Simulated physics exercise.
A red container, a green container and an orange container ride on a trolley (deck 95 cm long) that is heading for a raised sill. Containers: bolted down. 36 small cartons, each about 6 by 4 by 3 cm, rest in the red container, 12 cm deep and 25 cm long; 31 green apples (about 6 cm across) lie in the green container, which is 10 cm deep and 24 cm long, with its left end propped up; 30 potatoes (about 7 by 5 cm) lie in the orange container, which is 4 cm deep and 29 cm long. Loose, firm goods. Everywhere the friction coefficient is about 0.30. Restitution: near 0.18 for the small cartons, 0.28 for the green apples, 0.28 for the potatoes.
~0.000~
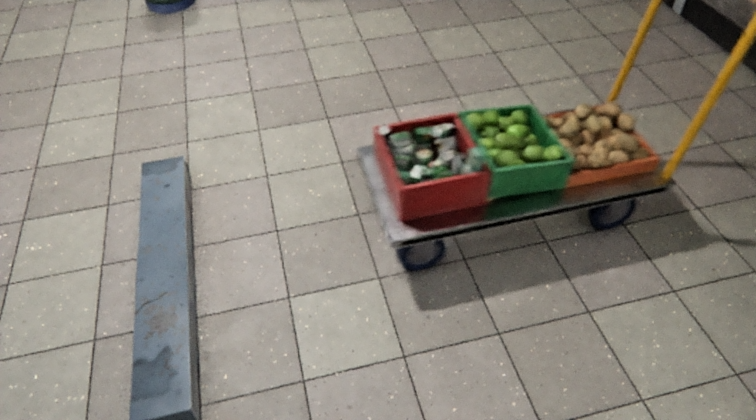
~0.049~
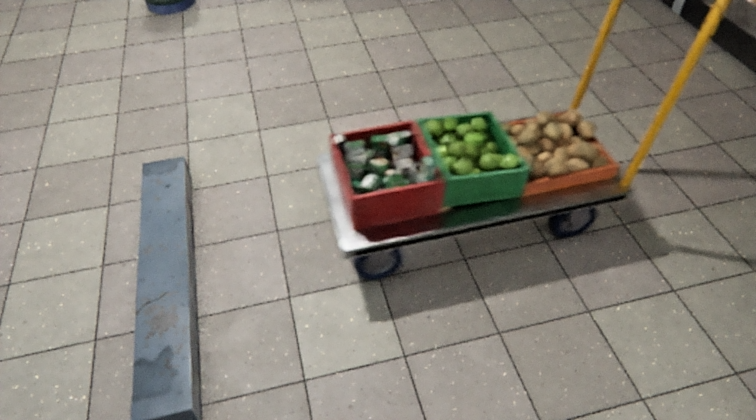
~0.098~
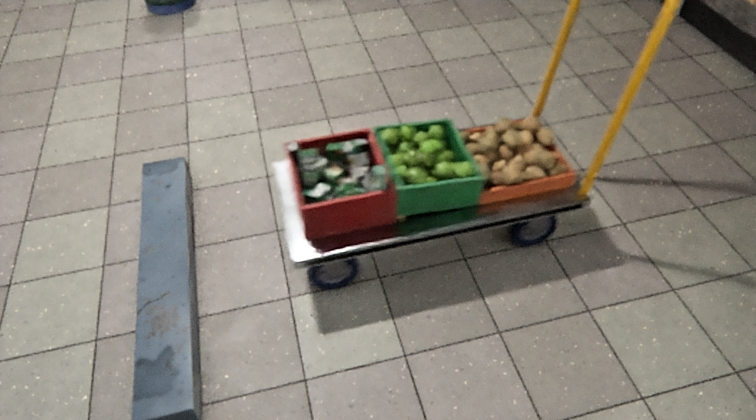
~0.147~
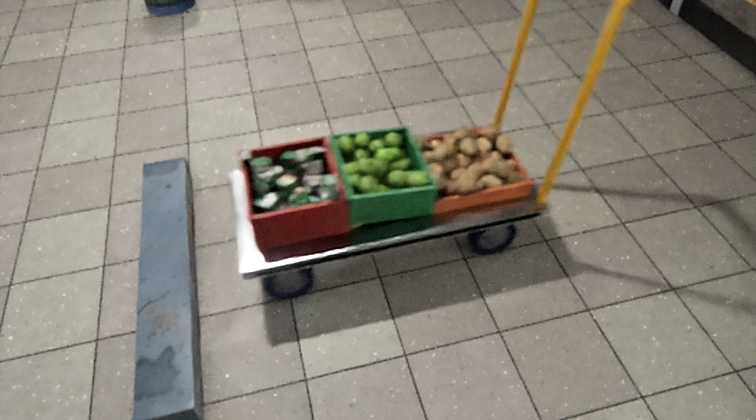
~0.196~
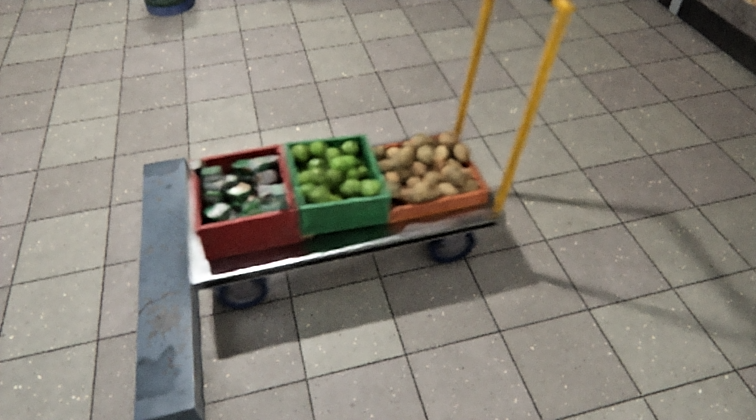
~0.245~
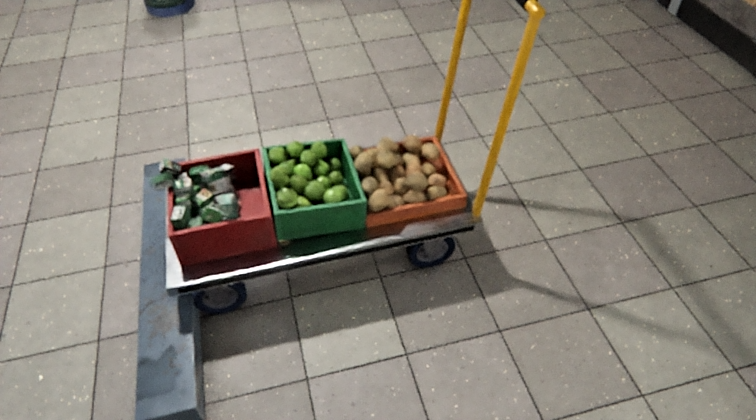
In the video, a flat trolley carrying a red container of small cartons, a green one of green apples and an orange one of brown, rounded goods rolls left across a tiled floor to a raised sill, and the cartons shift leftward.
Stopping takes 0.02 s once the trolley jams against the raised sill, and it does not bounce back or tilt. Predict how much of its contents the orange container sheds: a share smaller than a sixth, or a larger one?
It sheds a larger share than a sixth.
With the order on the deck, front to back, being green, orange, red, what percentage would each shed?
In that arrangement the red container sheds 10 per cent of its load, the green container 10 per cent, and the orange container 20 per cent.
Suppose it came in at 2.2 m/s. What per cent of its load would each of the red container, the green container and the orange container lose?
In that case the red container sheds 10 per cent of its load, the green container 0 per cent, and the orange container 20 per cent.
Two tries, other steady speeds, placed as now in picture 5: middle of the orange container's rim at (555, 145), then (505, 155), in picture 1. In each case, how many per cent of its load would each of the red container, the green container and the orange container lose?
Red container 10 and 10, green container 0 and 0, orange container 20 and 10 per cent.
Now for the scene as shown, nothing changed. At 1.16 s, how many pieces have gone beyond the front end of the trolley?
I'd put it at some 4 pieces.
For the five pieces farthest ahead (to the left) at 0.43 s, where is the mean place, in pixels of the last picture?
Centre: About (110, 209) px.
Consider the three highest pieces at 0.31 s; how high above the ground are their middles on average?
I'd guess about 44 cm.
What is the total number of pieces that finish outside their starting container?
Pieces: Around 12.
After 0.31 s, 3 of 36 out of the red container, 1 of 31 out of the green container and 2 of 30 out of the orange container.
After 0.43 s, 3 of 36 out of the red container, 1 of 31 out of the green container and 4 of 30 out of the orange container.
After 0.66 s, 3 of 36 out of the red container, 2 of 31 out of the green container and 7 of 30 out of the orange container.
When it is over (at 1.16 s), 3 of 36 out of the red container, 2 of 31 out of the green container and 8 of 30 out of the orange container. Asked share, 8 of 30, 27 per cent.
